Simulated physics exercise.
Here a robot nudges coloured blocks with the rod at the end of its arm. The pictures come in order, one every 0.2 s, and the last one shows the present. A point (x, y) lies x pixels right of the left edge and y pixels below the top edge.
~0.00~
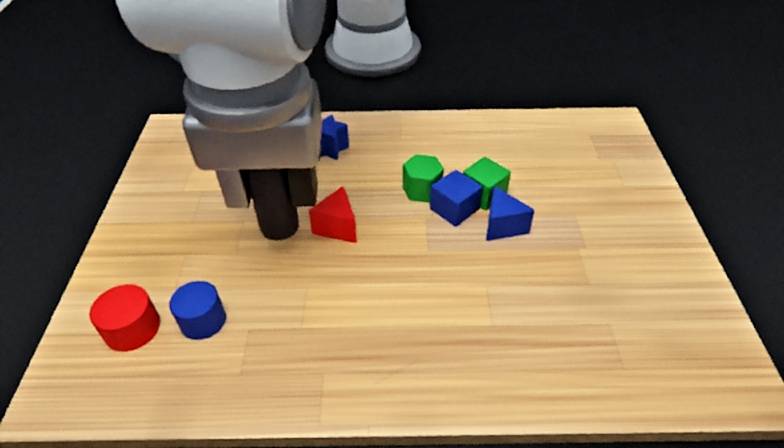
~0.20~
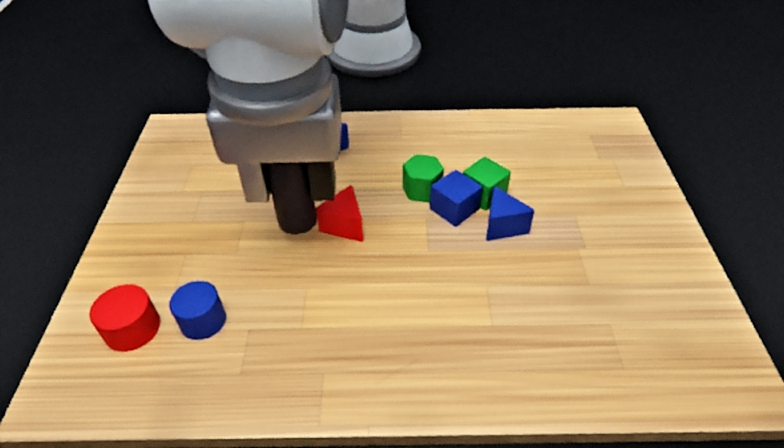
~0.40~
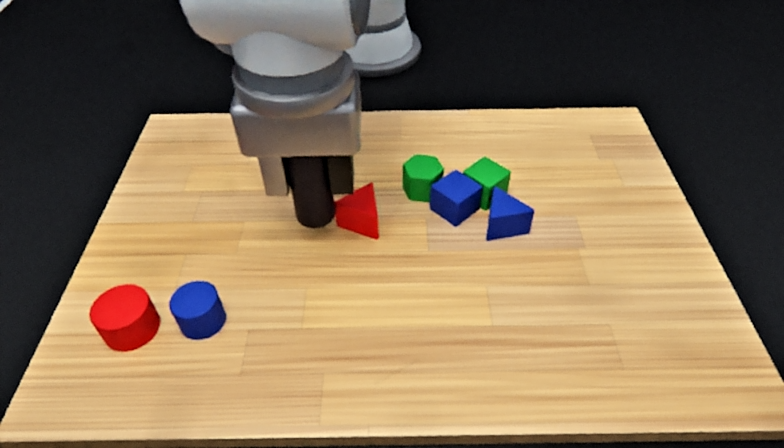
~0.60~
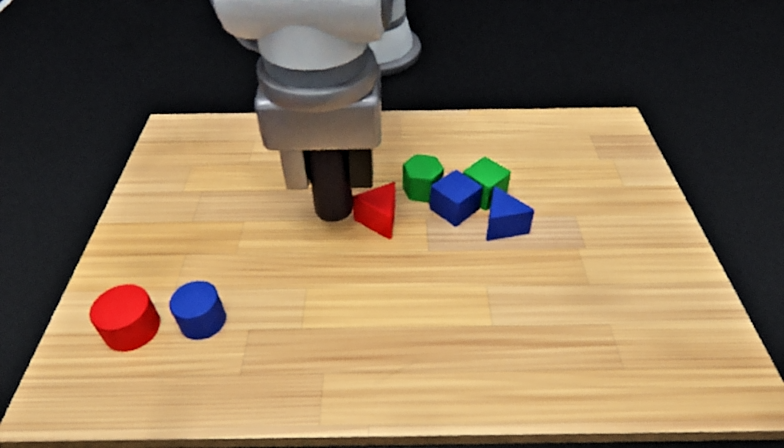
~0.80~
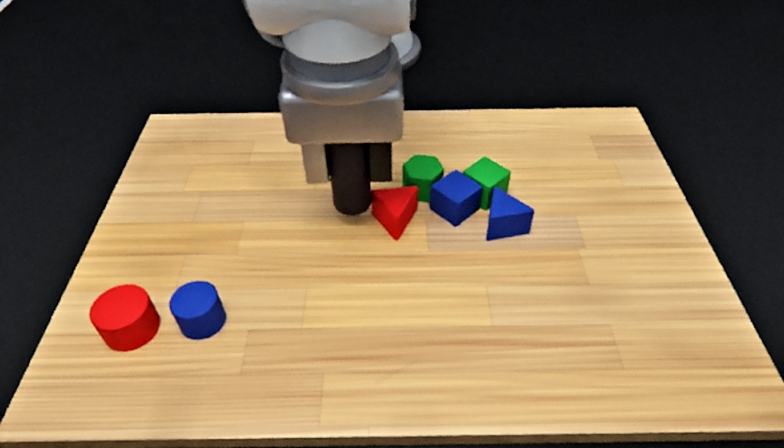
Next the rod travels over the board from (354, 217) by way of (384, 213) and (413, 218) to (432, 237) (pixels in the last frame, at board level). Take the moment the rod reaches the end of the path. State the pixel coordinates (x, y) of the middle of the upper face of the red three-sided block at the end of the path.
The middle of its upper face should be somewhere near (470, 223).
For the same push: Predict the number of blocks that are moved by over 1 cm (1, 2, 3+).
One block moves.
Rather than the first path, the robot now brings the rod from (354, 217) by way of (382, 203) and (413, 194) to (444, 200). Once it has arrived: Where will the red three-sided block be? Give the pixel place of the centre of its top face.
At the end it should sit near (427, 198).
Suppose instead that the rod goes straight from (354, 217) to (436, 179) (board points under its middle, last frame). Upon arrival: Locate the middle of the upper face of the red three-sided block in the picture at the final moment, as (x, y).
That would be at about pixel (418, 194).
The first path, step by step. Halfway along, rod (401, 200); red three-sided block (431, 202), turned 65° clockwise.
At the end, rod (433, 224); red three-sided block (470, 223), turned 40° clockwise; green hexagon still; blue square piece (462, 186).
